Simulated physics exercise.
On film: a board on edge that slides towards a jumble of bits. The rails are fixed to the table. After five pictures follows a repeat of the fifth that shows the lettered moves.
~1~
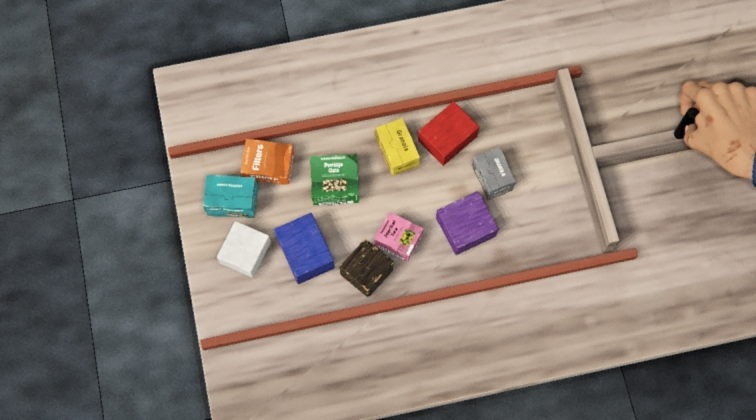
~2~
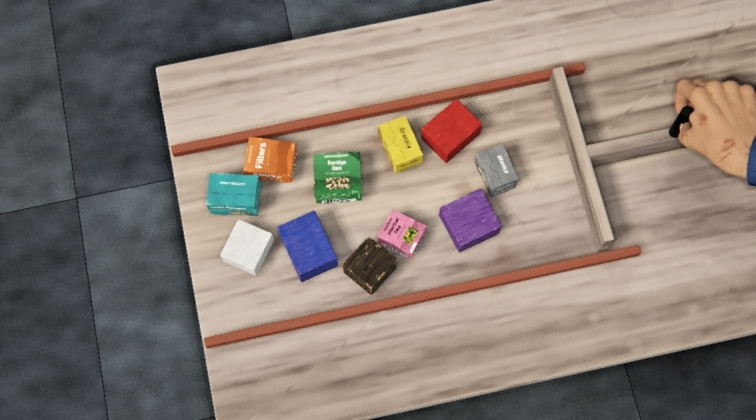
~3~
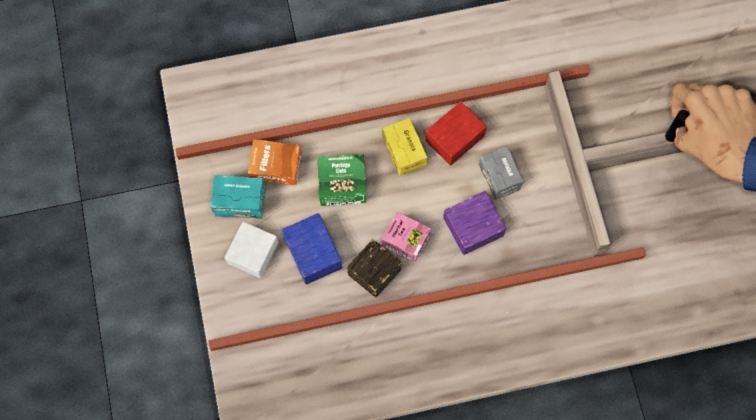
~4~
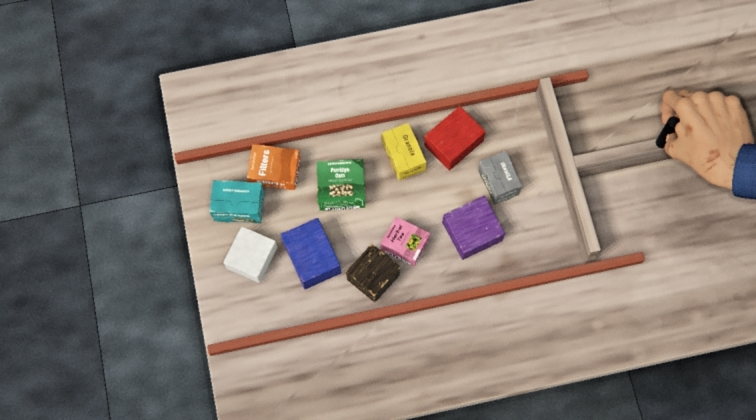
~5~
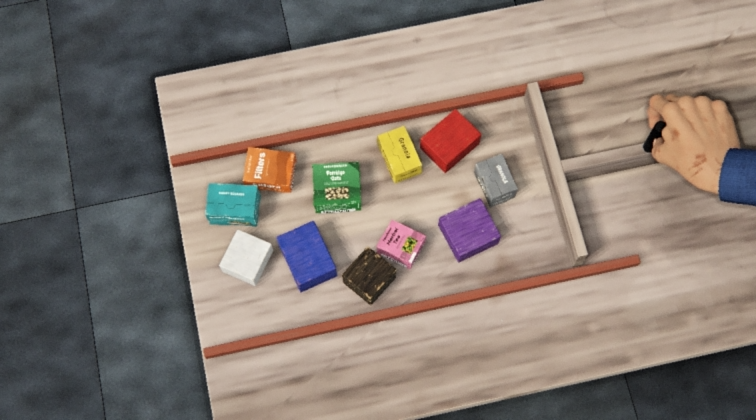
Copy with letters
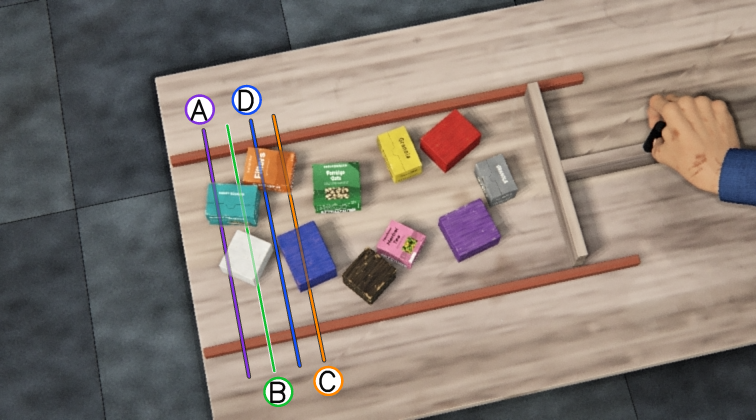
On a pale wooden tabletop above dark grey floor tiles, seen from overhead at a slight tilt, two reddish strips run lengthwise. Between them lie scattered small packets and blocks, orange, turquoise and white at left, blue, green, black and pink in the middle, yellow, red, grey and purple towards the right. A hand at right pushes a handled board slightly leftward while the camera drifts a little.
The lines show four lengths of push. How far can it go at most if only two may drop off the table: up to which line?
No third one falls up to C.
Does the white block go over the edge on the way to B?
Yes.
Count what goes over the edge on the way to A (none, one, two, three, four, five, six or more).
Six or more.
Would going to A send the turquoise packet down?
By then, yes.
On the copy, A at (225, 249); B at (250, 244); C at (298, 234); D at (274, 239).
On C. First, board (465, 186); red block (415, 142); yellow packet (381, 161).
Then, board (372, 205); turquoise packet (212, 209); white block (233, 255).
Finally, board (300, 220); turquoise packet over the edge; white block over the edge; two fallen.
By contrast, A drops eight; B drops six; D drops four.
